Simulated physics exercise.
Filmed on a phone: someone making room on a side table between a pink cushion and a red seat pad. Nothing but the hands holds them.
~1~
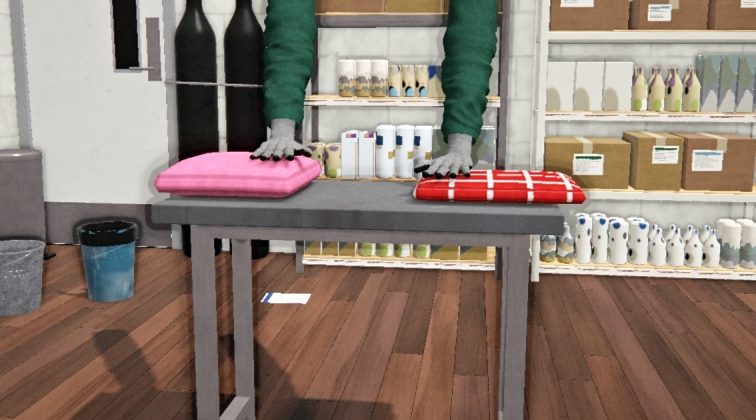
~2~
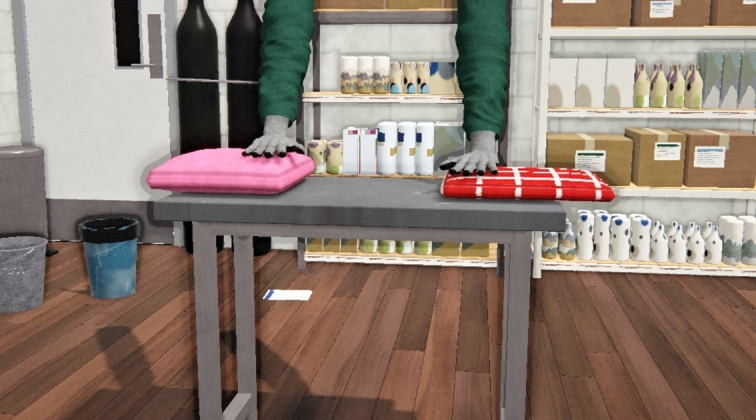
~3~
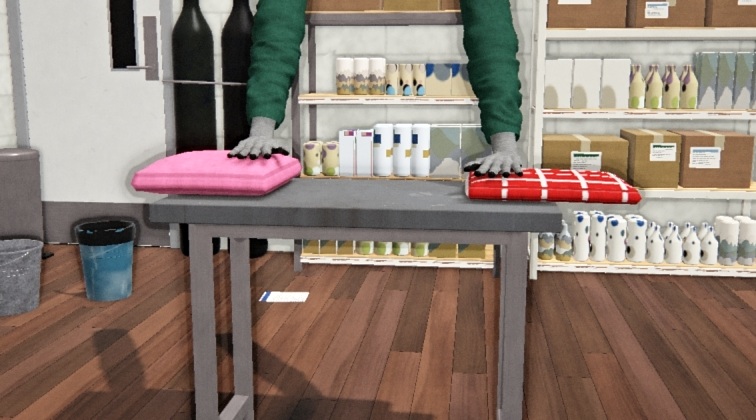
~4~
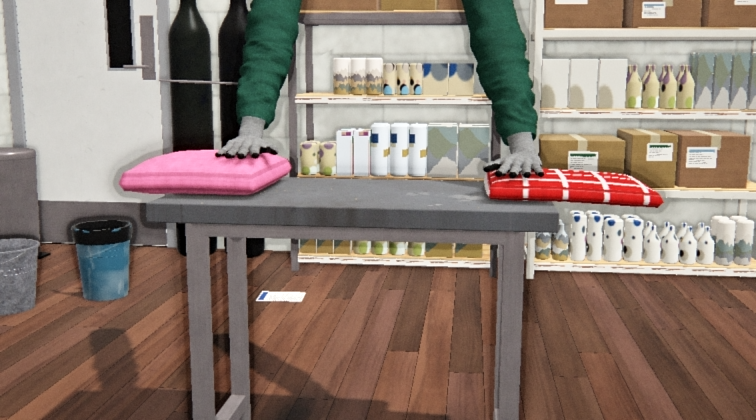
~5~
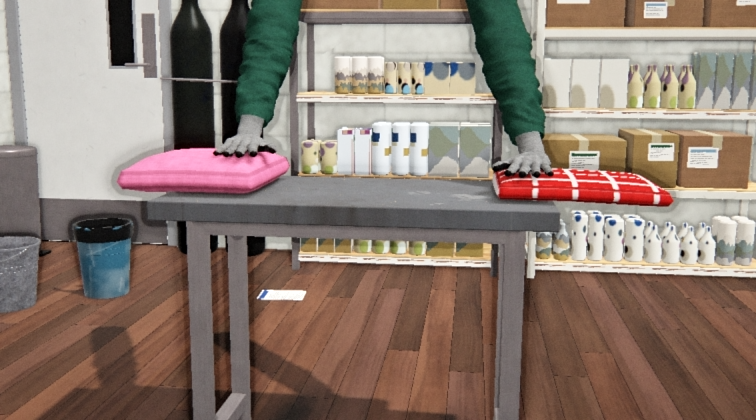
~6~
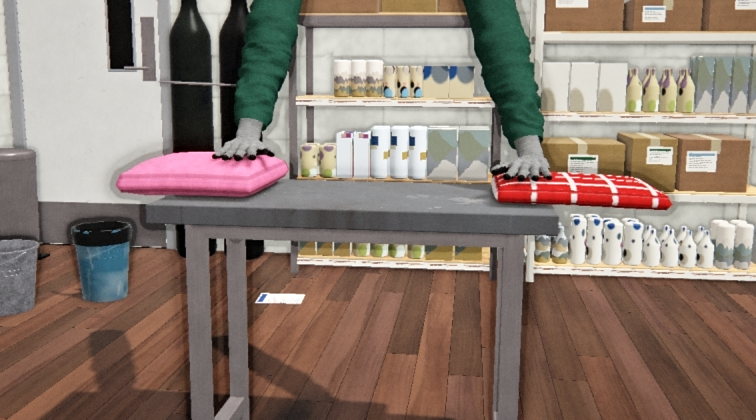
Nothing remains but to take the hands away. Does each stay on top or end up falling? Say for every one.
My answer: The pink cushion stays on top; the red seat pad ends up falling.
Then, 0.42 s past the final frame, cushion unmoved; seat pad falling near (581, 310).
Then, 0.68 s past the final frame, cushion unmoved; seat pad on the floor.
When it is over, cushion unmoved; seat pad on the floor. The pink cushion stays up there and the red seat pad tips over and falls.
